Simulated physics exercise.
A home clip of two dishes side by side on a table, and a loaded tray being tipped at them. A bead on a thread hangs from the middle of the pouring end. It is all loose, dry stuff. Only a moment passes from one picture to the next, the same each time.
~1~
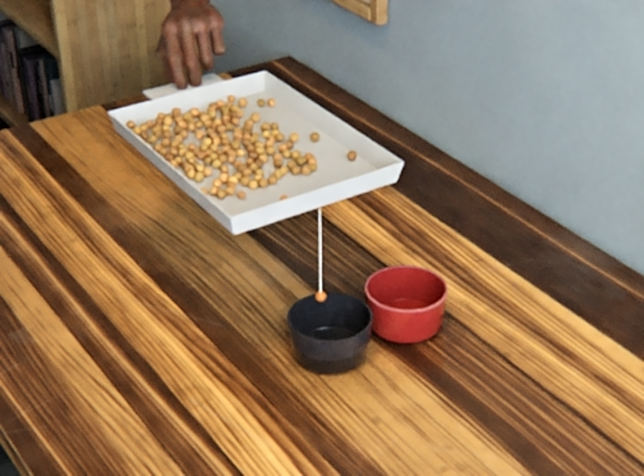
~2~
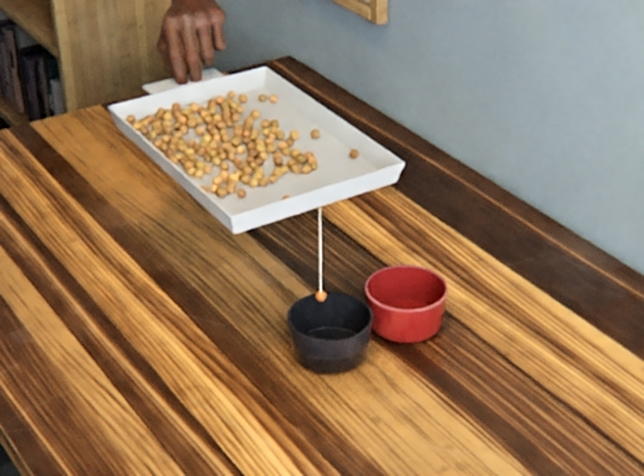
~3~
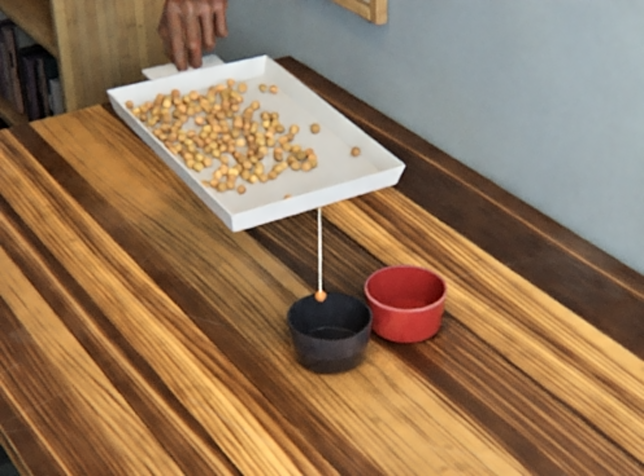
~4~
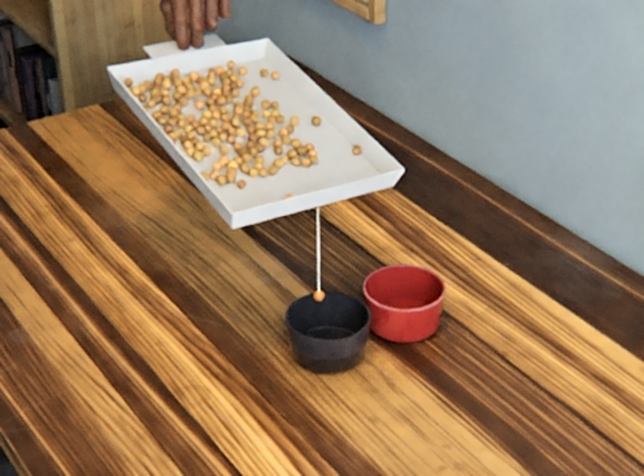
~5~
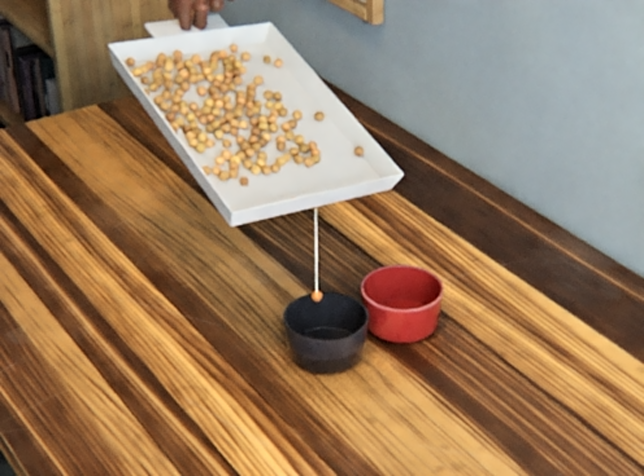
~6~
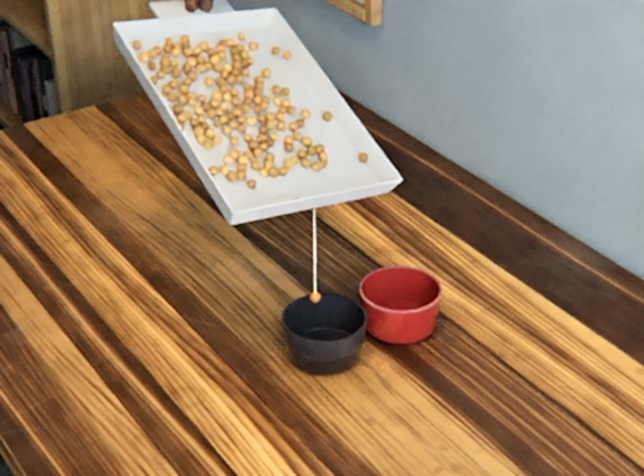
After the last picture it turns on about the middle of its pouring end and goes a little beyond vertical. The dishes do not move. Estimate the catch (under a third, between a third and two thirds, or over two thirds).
Together they catch from one third to two thirds.
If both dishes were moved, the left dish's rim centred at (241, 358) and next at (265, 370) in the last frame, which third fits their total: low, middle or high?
One: Under a third. Two: Under a third.
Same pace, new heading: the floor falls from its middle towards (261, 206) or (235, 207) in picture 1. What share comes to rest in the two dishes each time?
About 0 and 0 per cent.
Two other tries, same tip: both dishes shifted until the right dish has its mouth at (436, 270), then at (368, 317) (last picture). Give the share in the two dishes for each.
Roughly 40 per cent, and 20 per cent.
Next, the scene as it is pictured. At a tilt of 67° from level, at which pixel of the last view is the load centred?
Roughly at (379, 206).
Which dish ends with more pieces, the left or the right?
More ends in the right one.
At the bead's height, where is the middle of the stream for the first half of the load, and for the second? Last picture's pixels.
At about (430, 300), then at (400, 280).
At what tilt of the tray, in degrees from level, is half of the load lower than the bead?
Roughly 85°.
Just after the last frame, tray tipped steeply; roughly two thirds on the tray; about a tenth in the right dish; roughly a third in the air.
A moment on, tray tipped past a quarter turn; about a tenth on the tray; roughly a third in the right dish; roughly half outside both; about a tenth in the air.
Further on, tray tipped past a quarter turn; just a few in the left dish; roughly half in the right dish; roughly half outside both.
When it is over, tray tipped past a quarter turn; just a few in the left dish; roughly half in the right dish; roughly half outside both.
